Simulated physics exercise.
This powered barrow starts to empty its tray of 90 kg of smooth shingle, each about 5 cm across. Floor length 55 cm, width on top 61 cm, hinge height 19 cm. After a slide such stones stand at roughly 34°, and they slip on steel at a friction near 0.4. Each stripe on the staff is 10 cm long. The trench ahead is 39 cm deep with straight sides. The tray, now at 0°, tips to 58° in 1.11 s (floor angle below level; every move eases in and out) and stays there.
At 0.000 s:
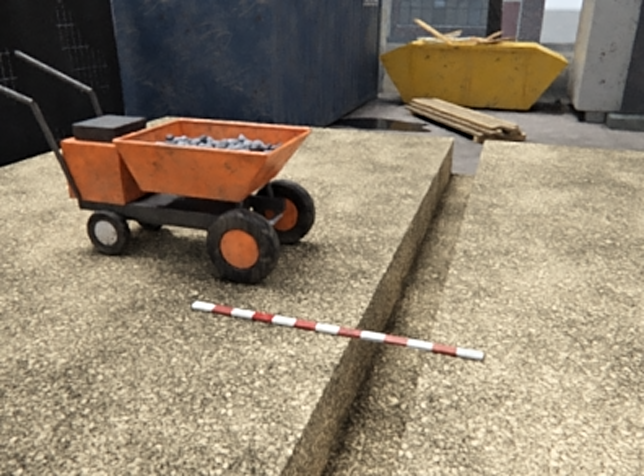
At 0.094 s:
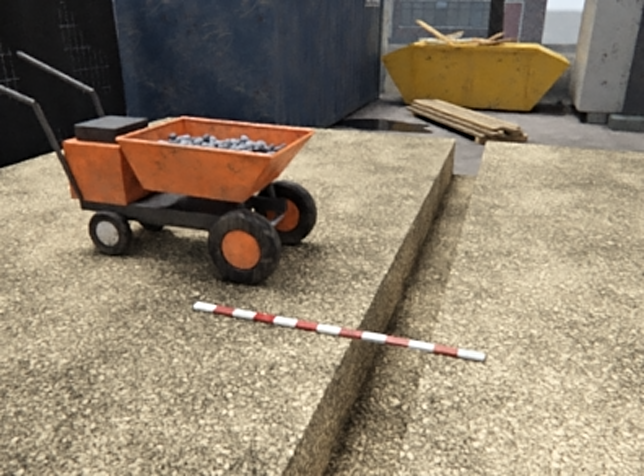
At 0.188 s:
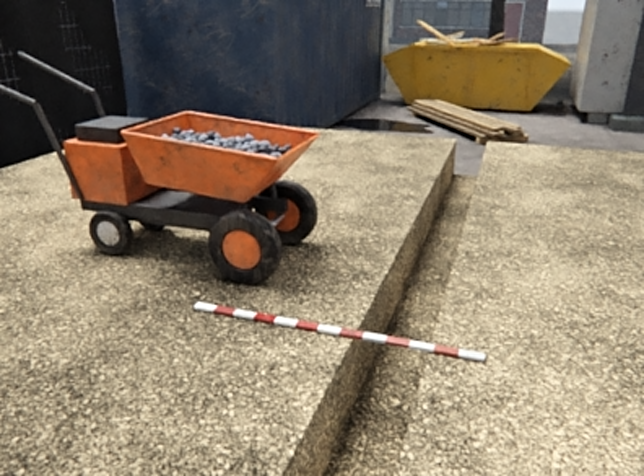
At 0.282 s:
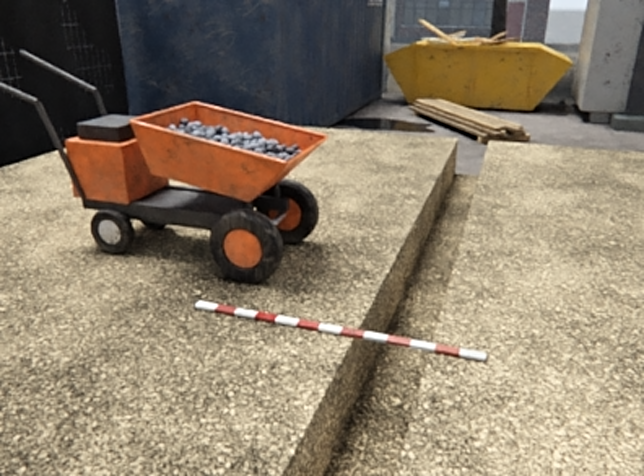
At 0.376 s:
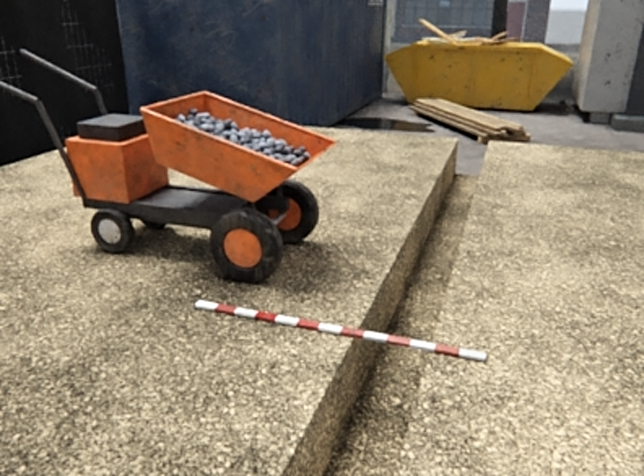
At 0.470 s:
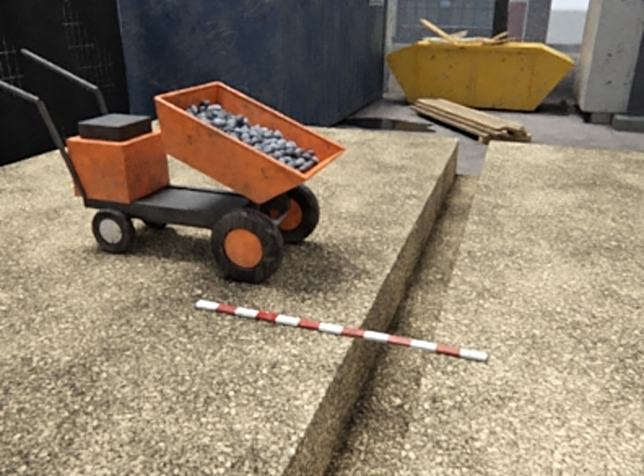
The orange tray of a small wheeled barrow, loaded with grey stones, tilts steadily, its rear rising and its front lip dipping to the right, while the wheels stay still on gravelly ground behind a red-and-white striped staff.
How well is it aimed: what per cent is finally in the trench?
Some 60 per cent of it.
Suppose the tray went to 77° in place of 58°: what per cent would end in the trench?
In that case some 90 per cent.
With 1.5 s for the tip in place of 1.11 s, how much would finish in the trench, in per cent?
It would be near 55 per cent.
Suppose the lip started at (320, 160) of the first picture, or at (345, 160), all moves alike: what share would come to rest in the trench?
About 55 and 35 per cent.
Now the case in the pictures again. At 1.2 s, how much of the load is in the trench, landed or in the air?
About 5 per cent by then.
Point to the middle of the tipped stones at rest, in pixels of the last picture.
Around (408, 337).
After 0.8 s the floor is at 49°; 100 % in the tray; the foremost stones are at (332, 198).
After 1.2 s the floor is at 58°; 82 % in the tray, 10 % short of the trench, 7 % in the trench; the foremost stones are at (413, 287).
After 1.6 s the floor is at 58°; 51 % in the tray, 11 % short of the trench, 38 % in the trench; the foremost stones are at (439, 340).
After 3.5 s the floor is at 58°; 23 % in the tray, 17 % short of the trench, 60 % in the trench; the foremost stones are at (438, 342).
